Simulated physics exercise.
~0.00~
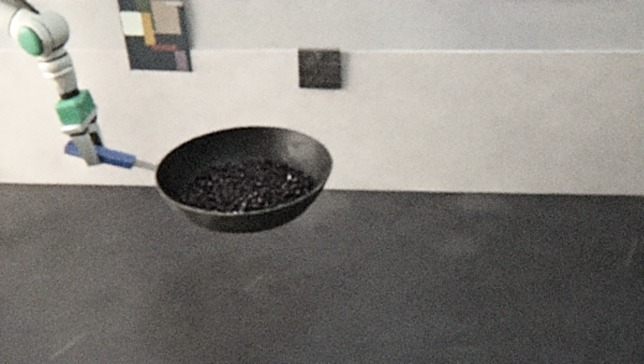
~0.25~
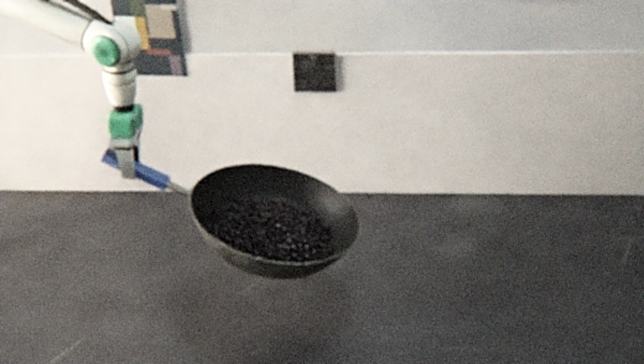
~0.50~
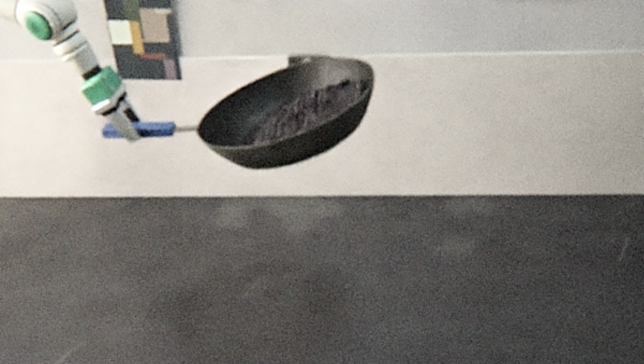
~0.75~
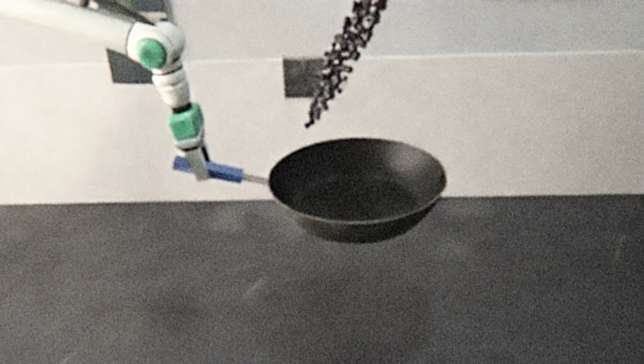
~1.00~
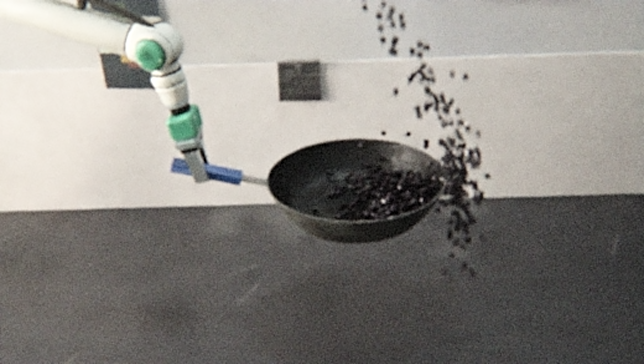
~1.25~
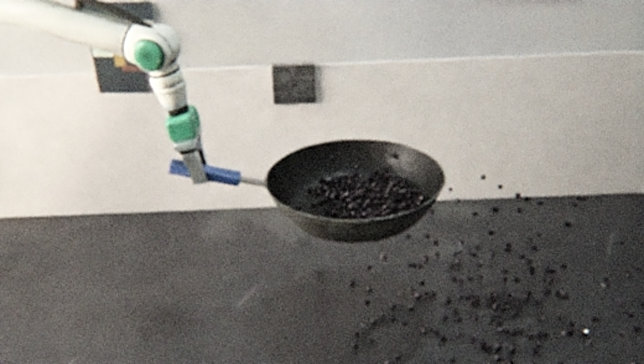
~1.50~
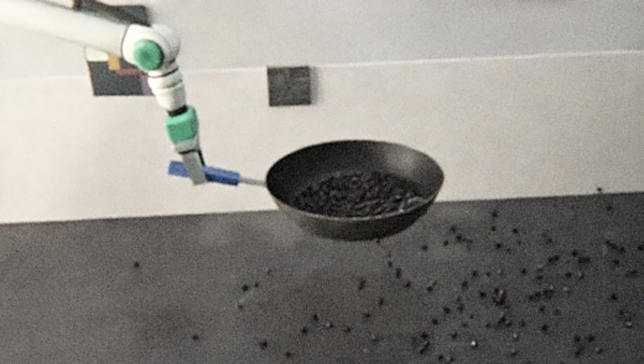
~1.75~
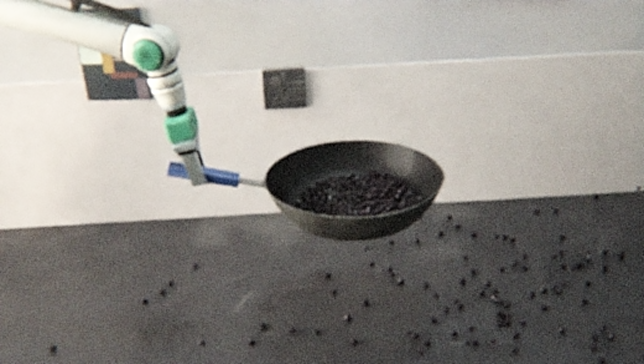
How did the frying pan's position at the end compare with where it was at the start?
At the end the frying pan was clearly farther to the right than at the start, and only slightly lower.
